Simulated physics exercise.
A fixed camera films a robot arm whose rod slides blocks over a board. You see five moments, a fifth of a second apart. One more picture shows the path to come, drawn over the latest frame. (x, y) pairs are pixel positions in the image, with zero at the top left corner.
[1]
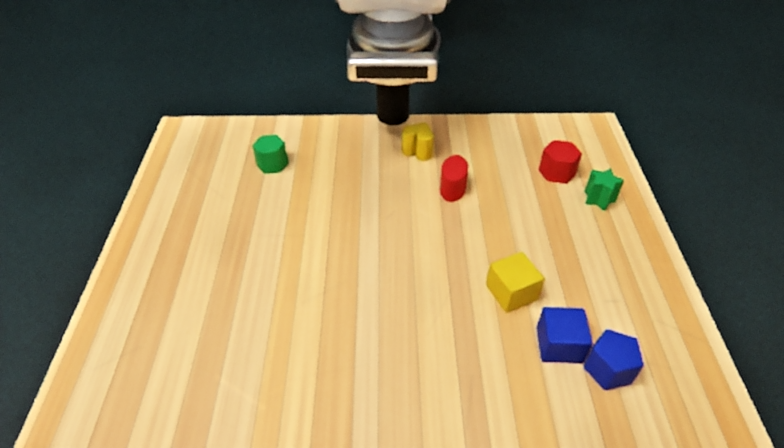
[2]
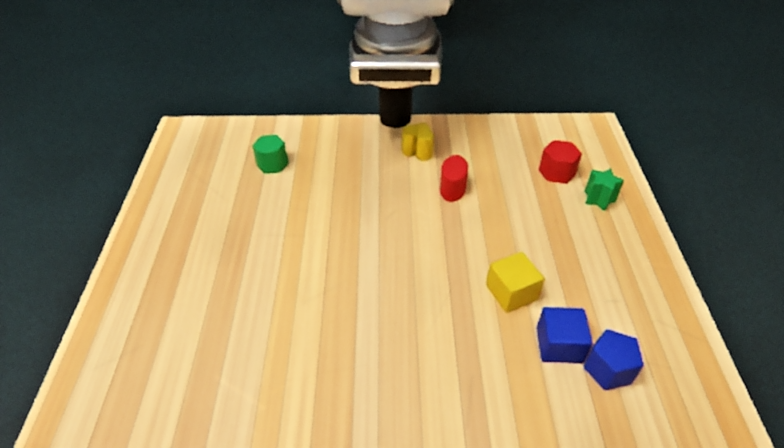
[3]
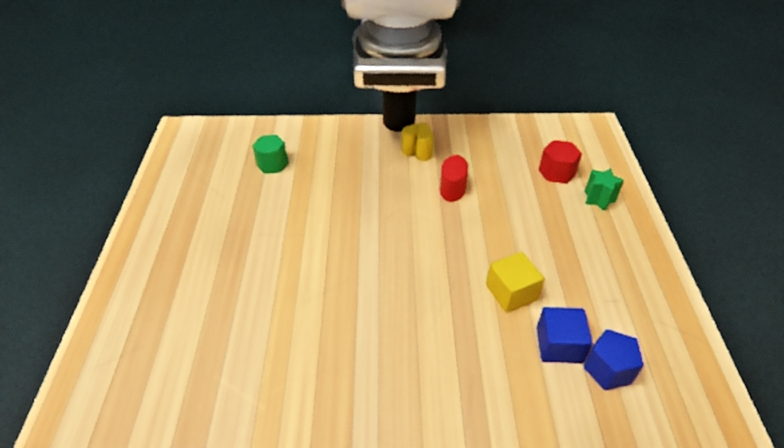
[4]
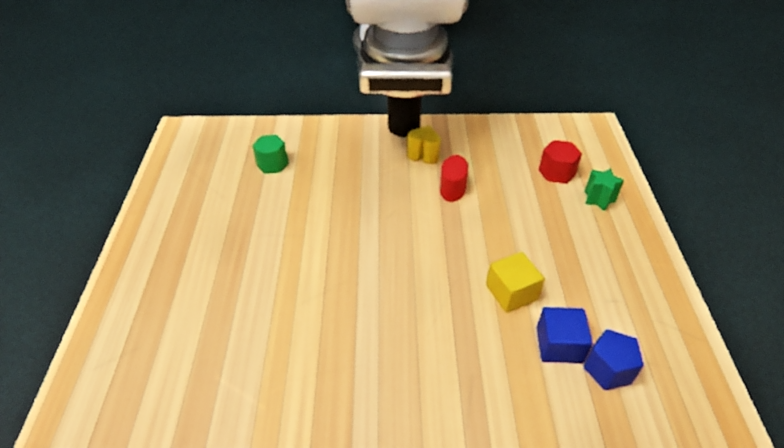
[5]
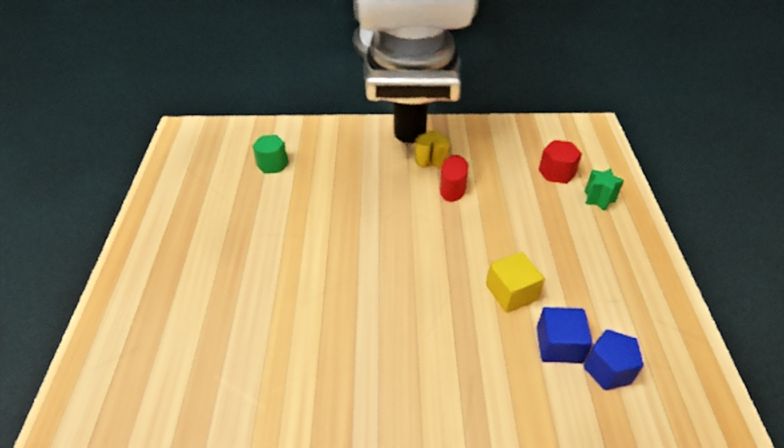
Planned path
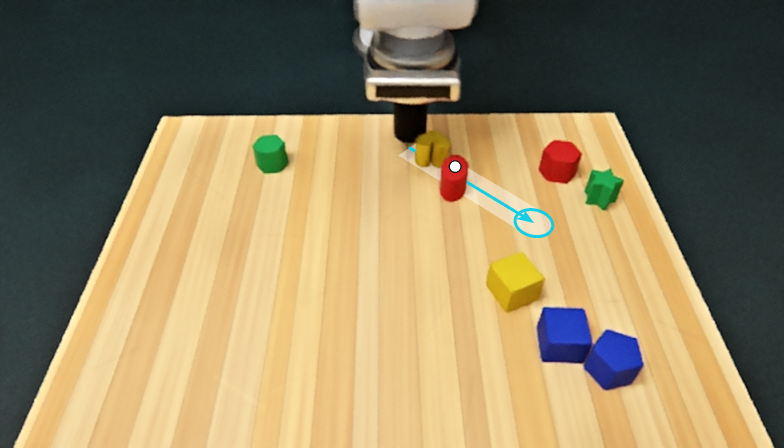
A robotic arm with a black rod reaches in over the far edge of a striped wooden board on a dark surface, seen from above at an angle by a still camera. Near the rod sit a yellow heart and red oval, with a green block left, a red hexagon and green star right, and a yellow cube and two blue blocks lower right. The rod edges toward the viewer and right, then nudges the heart slightly toward the oval.
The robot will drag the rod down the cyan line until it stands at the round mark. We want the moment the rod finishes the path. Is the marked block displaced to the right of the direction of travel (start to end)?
Yes, it checks out.
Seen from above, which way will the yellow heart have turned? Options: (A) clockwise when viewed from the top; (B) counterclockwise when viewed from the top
B (counterclockwise when viewed from the top)
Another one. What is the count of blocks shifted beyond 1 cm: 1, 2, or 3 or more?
I'm going with two.
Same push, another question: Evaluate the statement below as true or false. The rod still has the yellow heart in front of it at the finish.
The statement is false.
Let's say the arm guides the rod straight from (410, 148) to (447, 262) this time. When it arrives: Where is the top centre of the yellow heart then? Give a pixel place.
My estimate: (449, 152).
The line goes from (410, 148) to (534, 223); the dot is on the red oval.
The first path, step by step. One third of the way, rod (449, 156); yellow heart (478, 158), turned 25° anticlockwise; red oval (469, 178), turned 60° clockwise.
Two thirds of the way, rod (492, 181); yellow heart (526, 177), turned 60° anticlockwise; red oval (483, 195).
At the end, rod (538, 208); yellow heart (558, 185), turned 95° anticlockwise; red oval (484, 197), turned 135° clockwise; red hexagon unmoved.
